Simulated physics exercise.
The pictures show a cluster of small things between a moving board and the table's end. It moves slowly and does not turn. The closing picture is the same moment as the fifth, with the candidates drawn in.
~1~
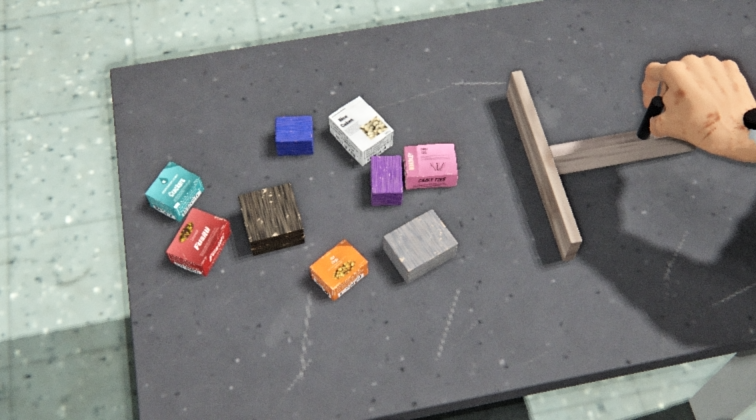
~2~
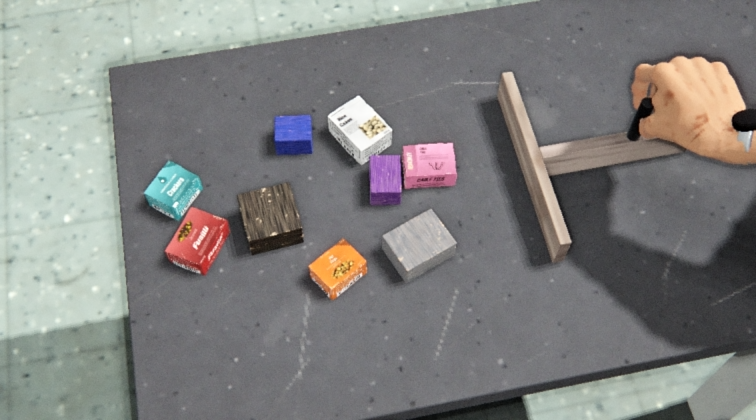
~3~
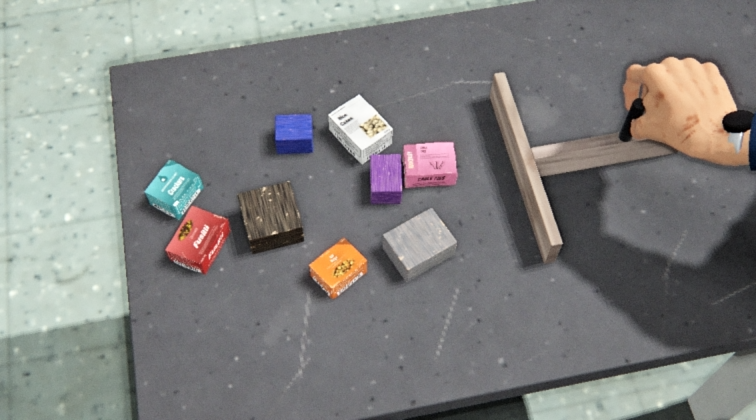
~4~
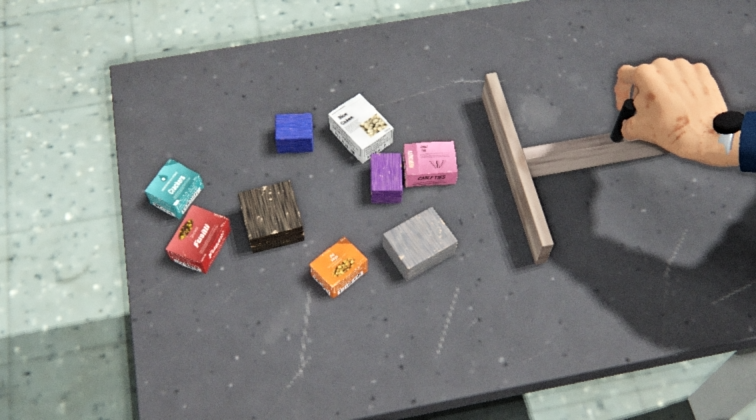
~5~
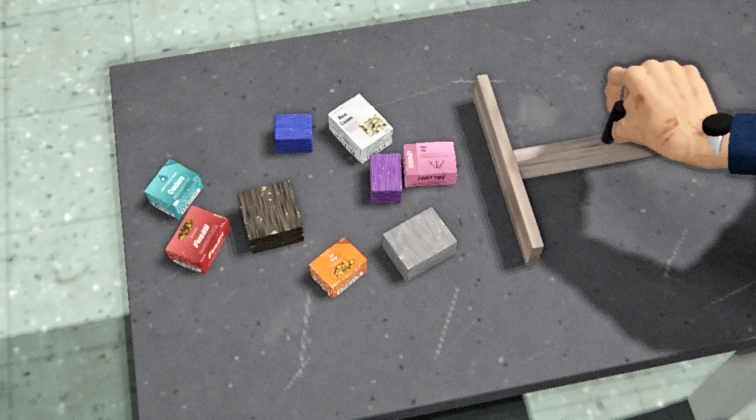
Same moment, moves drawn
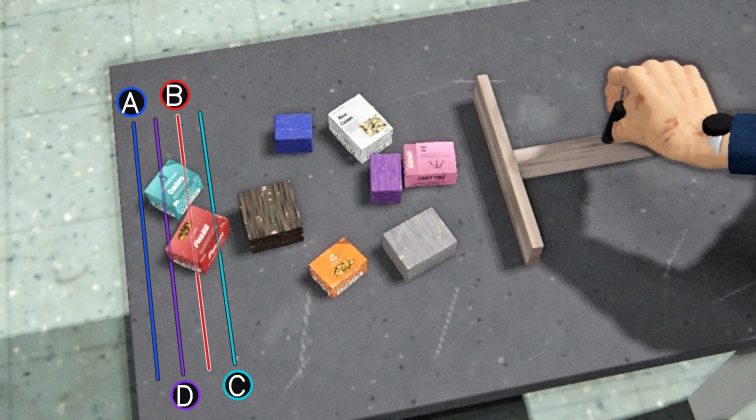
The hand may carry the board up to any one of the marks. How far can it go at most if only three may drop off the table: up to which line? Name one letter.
No farther than C.
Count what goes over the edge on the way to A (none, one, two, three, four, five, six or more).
In all, six or more.
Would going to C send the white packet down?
By then, no.
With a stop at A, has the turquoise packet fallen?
Yes.
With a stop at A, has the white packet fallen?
By then, yes.
On the marked copy, A at (145, 241); B at (192, 233); C at (216, 229); D at (168, 237).
Taking C. A third of the way, board (406, 174); white packet (354, 128); orange packet (327, 268).
Two thirds of the way, board (300, 193); red box (141, 262); turquoise packet (169, 189).
When it is over, board (216, 208); black block over the edge; red box over the edge; three fallen.
As for the rest, A drops nine; B drops five; D drops six.
